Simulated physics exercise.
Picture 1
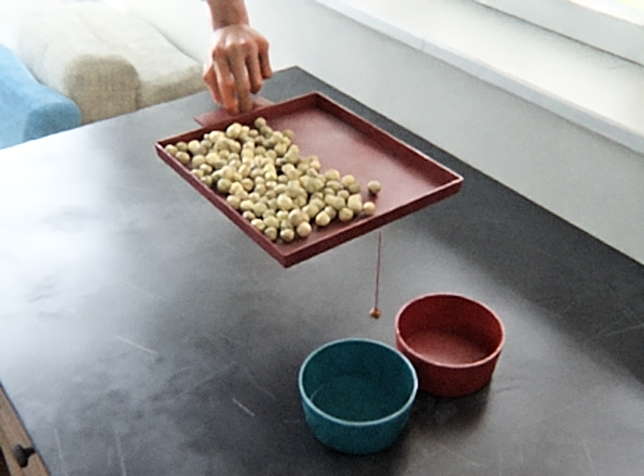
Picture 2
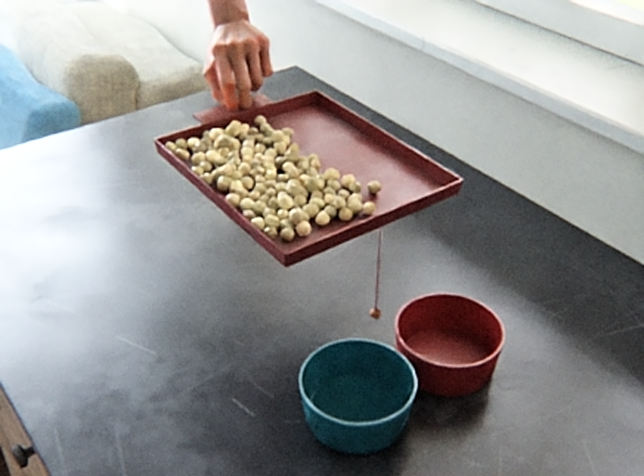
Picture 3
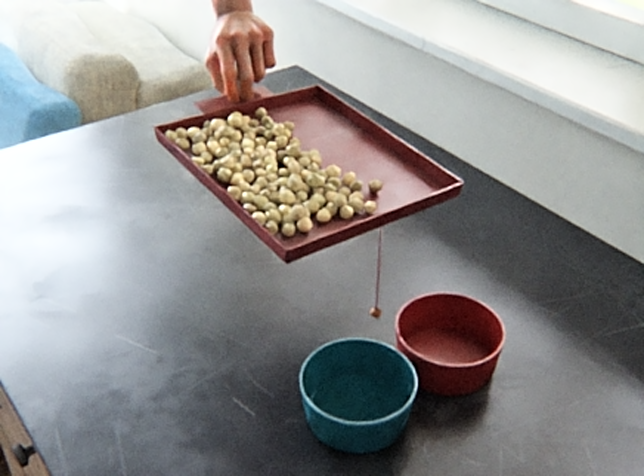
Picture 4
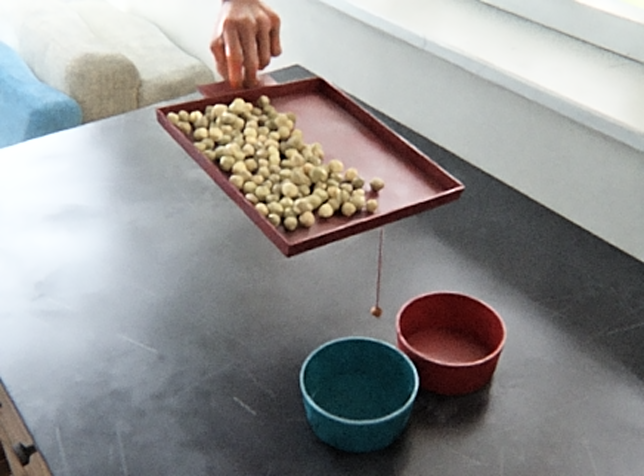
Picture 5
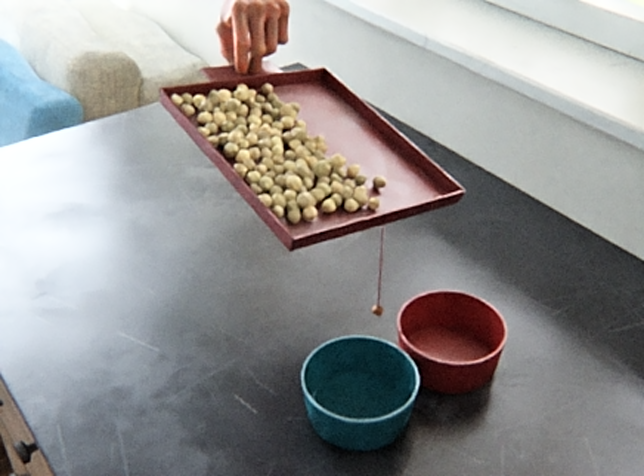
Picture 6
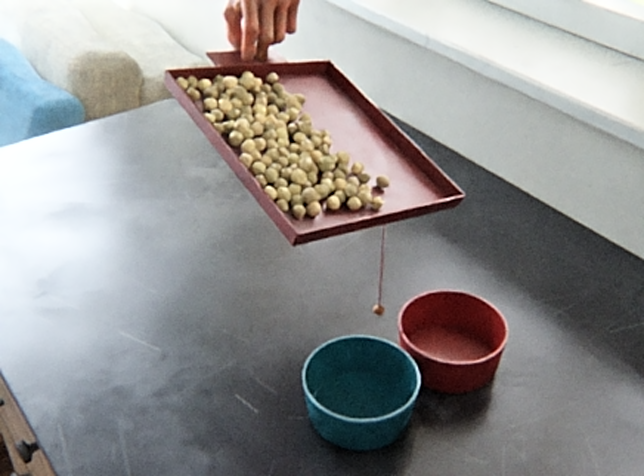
The video shows a hand holding a dark red tray of small round nuts above a teal dish and a red dish on a dark counter, gradually raising the handle end and tilting the tray slightly toward its right corner.
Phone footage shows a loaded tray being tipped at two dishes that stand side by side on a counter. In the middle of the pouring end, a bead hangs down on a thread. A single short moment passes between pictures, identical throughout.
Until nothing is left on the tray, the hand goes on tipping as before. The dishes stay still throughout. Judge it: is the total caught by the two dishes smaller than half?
Most likely the spill will be the greater part.
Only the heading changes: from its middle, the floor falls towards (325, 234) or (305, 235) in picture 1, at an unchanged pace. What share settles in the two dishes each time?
In order: About 60, then 30 percent.
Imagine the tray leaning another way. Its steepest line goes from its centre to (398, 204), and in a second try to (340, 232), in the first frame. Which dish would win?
Try one: The rightmost dish. Try two: The leftmost dish.
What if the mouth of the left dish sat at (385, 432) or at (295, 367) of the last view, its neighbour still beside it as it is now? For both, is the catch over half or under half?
In the first position shy of half, in the second shy of half.
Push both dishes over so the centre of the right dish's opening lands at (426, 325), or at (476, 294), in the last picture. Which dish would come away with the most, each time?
Result, first place: The righthand one; second place: The righthand one.
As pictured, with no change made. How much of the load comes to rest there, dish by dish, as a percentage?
The left dish keeps near 0 in a hundred, the right dish near 30 in a hundred.
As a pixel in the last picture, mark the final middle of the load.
Somewhere around (434, 320) in the last picture.
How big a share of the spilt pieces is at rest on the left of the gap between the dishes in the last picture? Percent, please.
Estimate: About 40 percent.
Just after the last frame, tray tipped steeply; almost all on the tray; just a few in the air.
A moment on, tray tipped past a quarter turn; almost all on the tray; about a tenth outside both.
Further on, tray tipped past a quarter turn; roughly a third in the right dish; roughly two thirds outside both.
When it is over, tray tipped past a quarter turn; not one in the left dish; roughly a third in the right dish; roughly two thirds outside both.
